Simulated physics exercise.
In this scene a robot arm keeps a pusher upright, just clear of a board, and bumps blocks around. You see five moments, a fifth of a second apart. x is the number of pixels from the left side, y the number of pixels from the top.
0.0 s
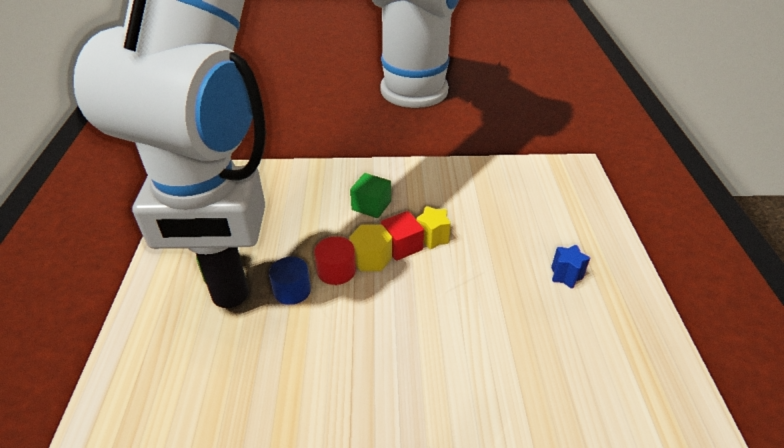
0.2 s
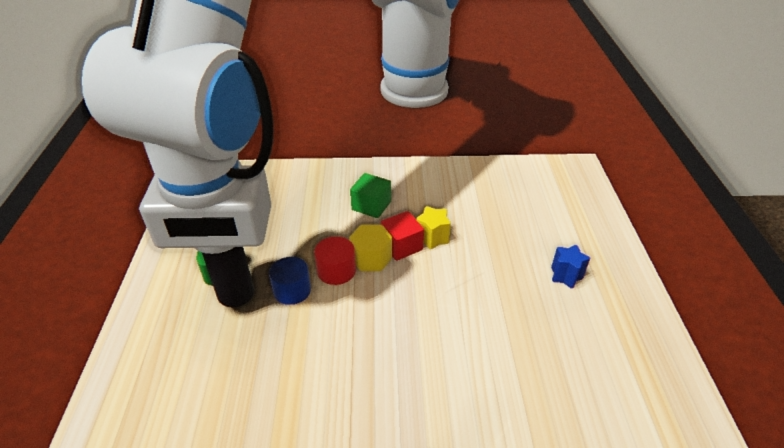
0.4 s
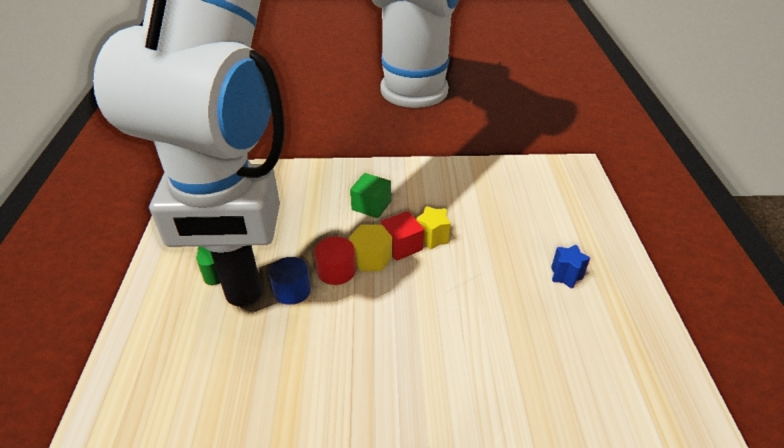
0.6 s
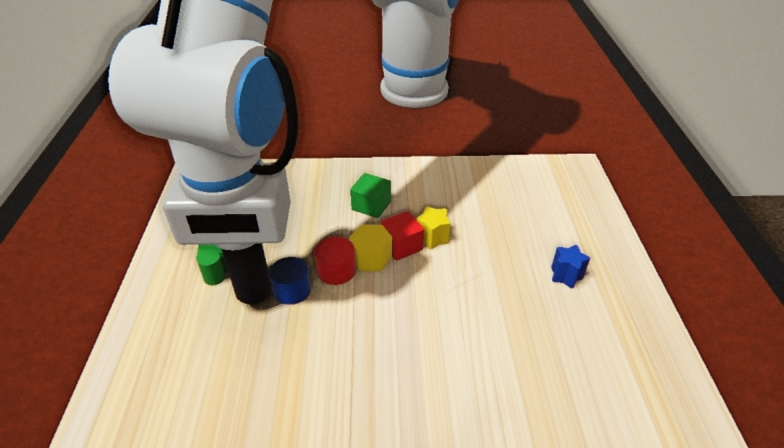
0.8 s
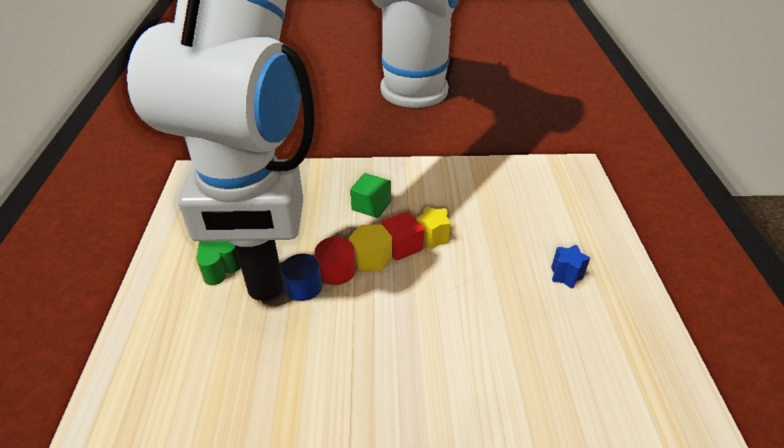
The video shows a robot arm with a black pusher moving right across a wooden board, nudging a blue block slightly toward a row of red and yellow blocks, while a green block and a blue star sit apart.
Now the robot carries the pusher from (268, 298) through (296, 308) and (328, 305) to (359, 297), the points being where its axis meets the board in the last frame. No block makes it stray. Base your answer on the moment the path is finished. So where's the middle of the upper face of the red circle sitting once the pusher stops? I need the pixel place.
Somewhere near (340, 226).
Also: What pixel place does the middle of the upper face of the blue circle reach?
Around (345, 251).
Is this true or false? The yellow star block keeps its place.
The statement is false.
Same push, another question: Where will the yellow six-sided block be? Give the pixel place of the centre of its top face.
Its top centre lands on (381, 226).
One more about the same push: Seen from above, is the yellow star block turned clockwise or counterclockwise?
Short answer: Clockwise.
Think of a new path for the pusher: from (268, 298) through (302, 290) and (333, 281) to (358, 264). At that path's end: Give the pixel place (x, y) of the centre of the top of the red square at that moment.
At pixel (429, 209).
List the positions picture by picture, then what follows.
The first picture shows tip of the pusher at (230, 294), middles of tops, blue circle at (288, 270), red circle at (334, 250), yellow six-sided block at (371, 237), red square at (402, 225), yellow star block at (434, 217).
The second picture shows pusher at (236, 294), nothing pushed.
The third picture shows pusher at (244, 293), nothing pushed.
The fourth picture shows pusher at (254, 291), nothing pushed.
The fifth picture shows pusher at (266, 288), blue circle at (300, 266), red circle at (334, 250), yellow six-sided block at (371, 237), red square at (402, 225), yellow star block at (434, 217).
What follows on the original path. One third of the way, pusher at (295, 298); blue circle at (321, 266); red circle at (343, 242); yellow six-sided block at (379, 230); red square at (411, 220); yellow star block at (442, 215), turned 10° clockwise.
Two thirds of the way, pusher at (328, 294); blue circle at (334, 257); red circle at (342, 230); yellow six-sided block at (381, 226); red square at (413, 218); yellow star block at (445, 214), turned 20° clockwise.
At the end, pusher at (358, 287); blue circle at (345, 251); red circle at (340, 226); yellow six-sided block at (381, 226); red square at (413, 218); yellow star block at (445, 214), turned 20° clockwise.
